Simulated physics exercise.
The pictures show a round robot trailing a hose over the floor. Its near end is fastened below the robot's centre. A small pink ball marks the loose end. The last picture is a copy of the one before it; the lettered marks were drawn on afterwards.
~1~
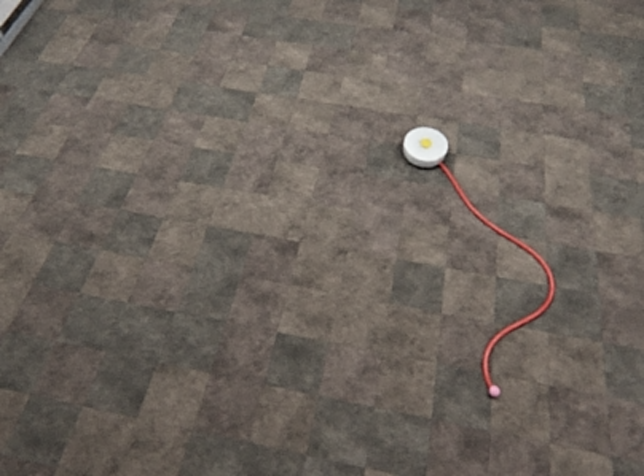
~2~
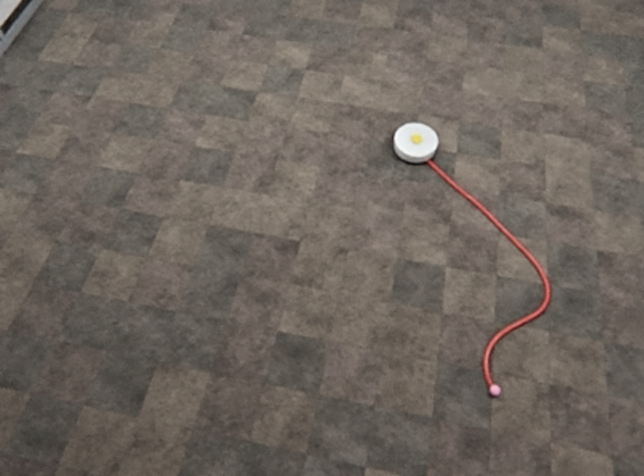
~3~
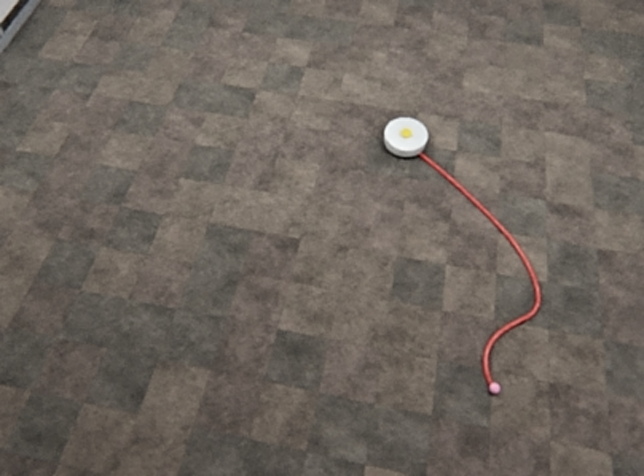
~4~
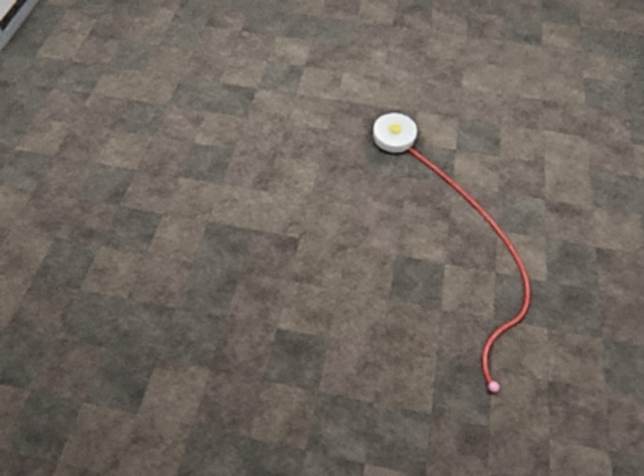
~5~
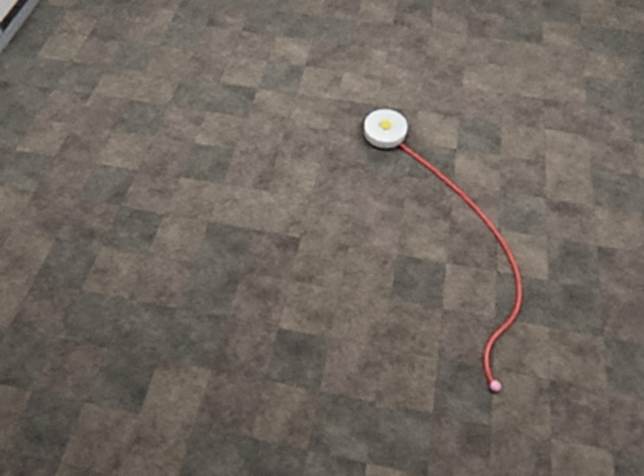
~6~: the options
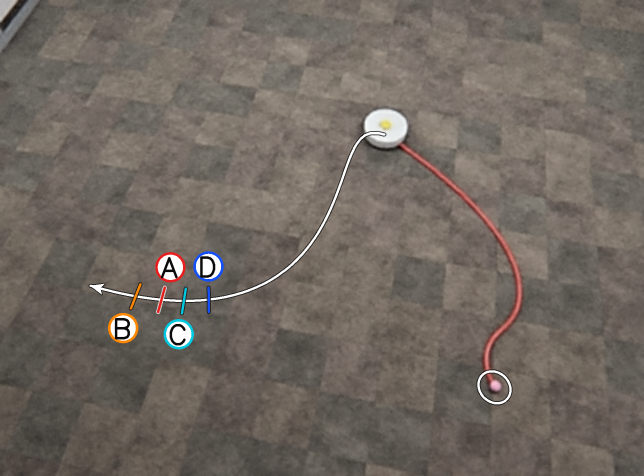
The clip shows a round white robot with a yellow centre moving slowly up and to the left across a patchwork floor, trailing a red hose whose curves straighten somewhat while its far end stays almost still.
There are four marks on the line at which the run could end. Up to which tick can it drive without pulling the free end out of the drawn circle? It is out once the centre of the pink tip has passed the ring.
Stop at A.
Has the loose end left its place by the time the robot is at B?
Yes.
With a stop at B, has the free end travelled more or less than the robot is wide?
Less.
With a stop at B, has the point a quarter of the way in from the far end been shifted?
Yes.
On the marked copy, A at (161, 300); B at (136, 296); C at (184, 301); D at (209, 300); the ring at (494, 387); the route from (385, 135) via (290, 266) to (91, 286).
Following A. Soon after the start, robot (335, 194), middle of the hose (481, 230), free end (495, 385).
Later, robot (267, 278), middle of the hose (439, 254), free end (495, 385).
In the end, robot (159, 296), middle of the hose (344, 296), free end (493, 379); the free end is still in its ring.
As for the rest, B drags the free end to (487, 364); C is safe but short; D is safe but short.
